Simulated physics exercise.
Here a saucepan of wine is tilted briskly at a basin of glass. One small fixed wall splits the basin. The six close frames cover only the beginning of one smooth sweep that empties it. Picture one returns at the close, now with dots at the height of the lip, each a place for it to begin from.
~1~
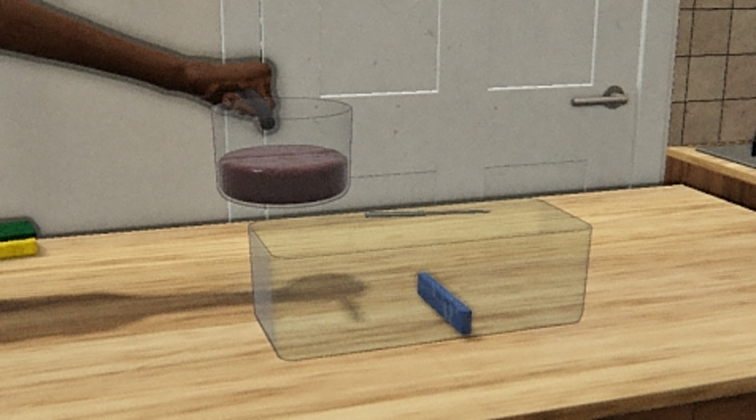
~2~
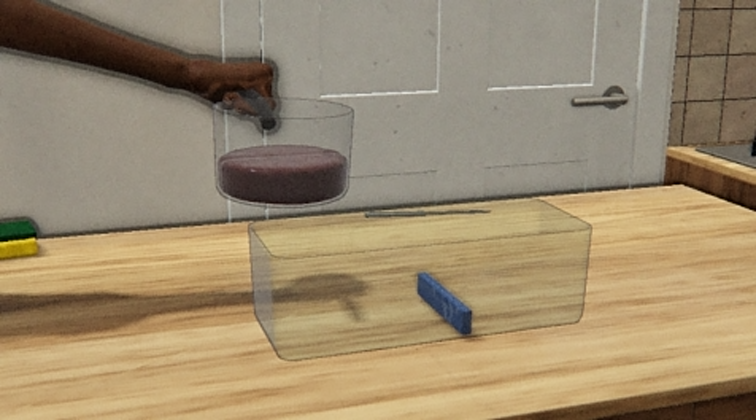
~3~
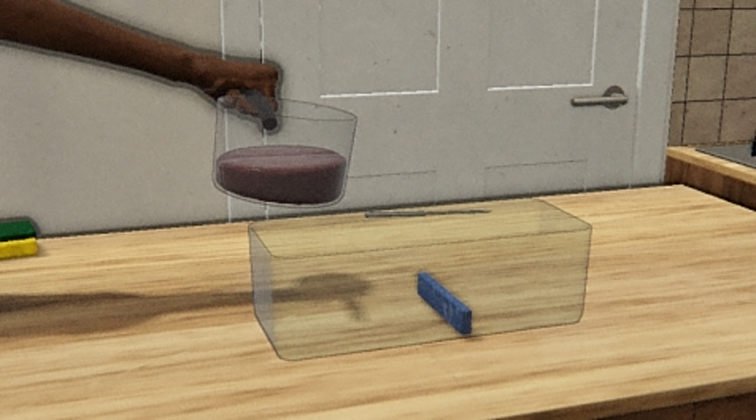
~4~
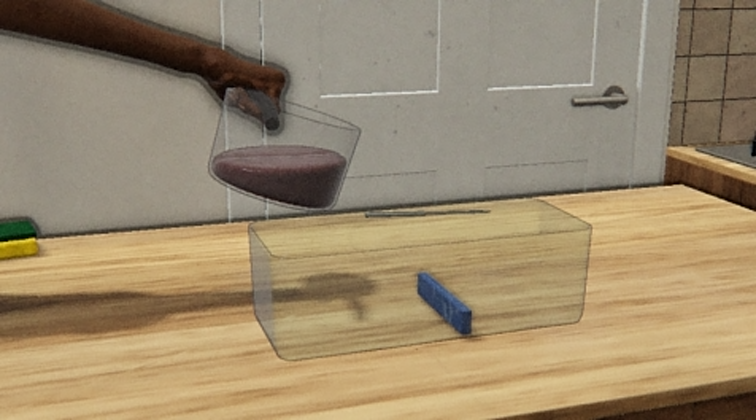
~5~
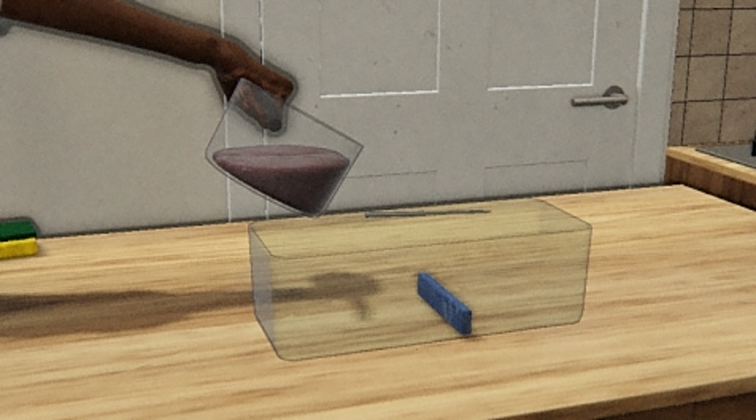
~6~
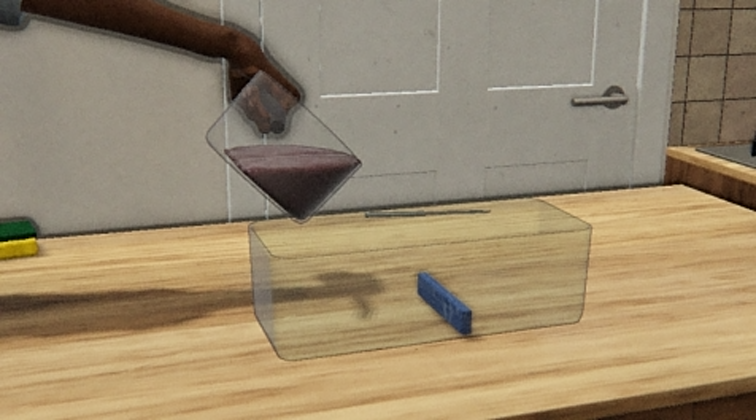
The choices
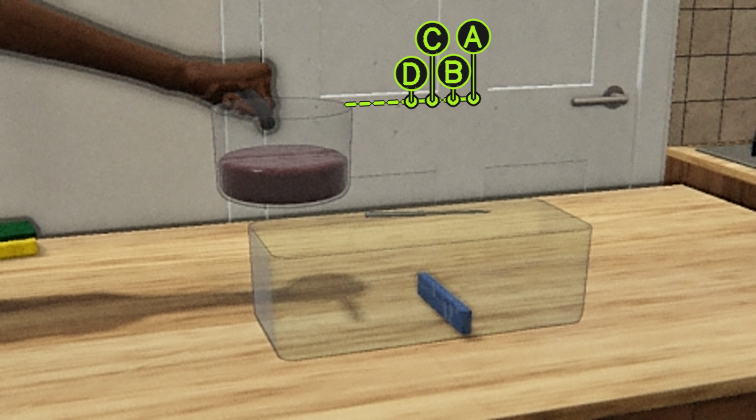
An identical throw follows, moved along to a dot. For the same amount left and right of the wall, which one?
The answer is place D.
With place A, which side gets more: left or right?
More ends on the right.
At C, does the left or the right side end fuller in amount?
More ends on the right.
On the marked copy, A at (473, 98); B at (453, 99); C at (432, 100); D at (411, 101).
If A is chosen, about 8 % ends left of the wall and 92 % right of it.
If B is chosen, about 8 % ends left of the wall and 92 % right of it.
If C is chosen, about 27 % ends left of the wall and 73 % right of it.
If D is chosen, about 53 % ends left of the wall and 47 % right of it.
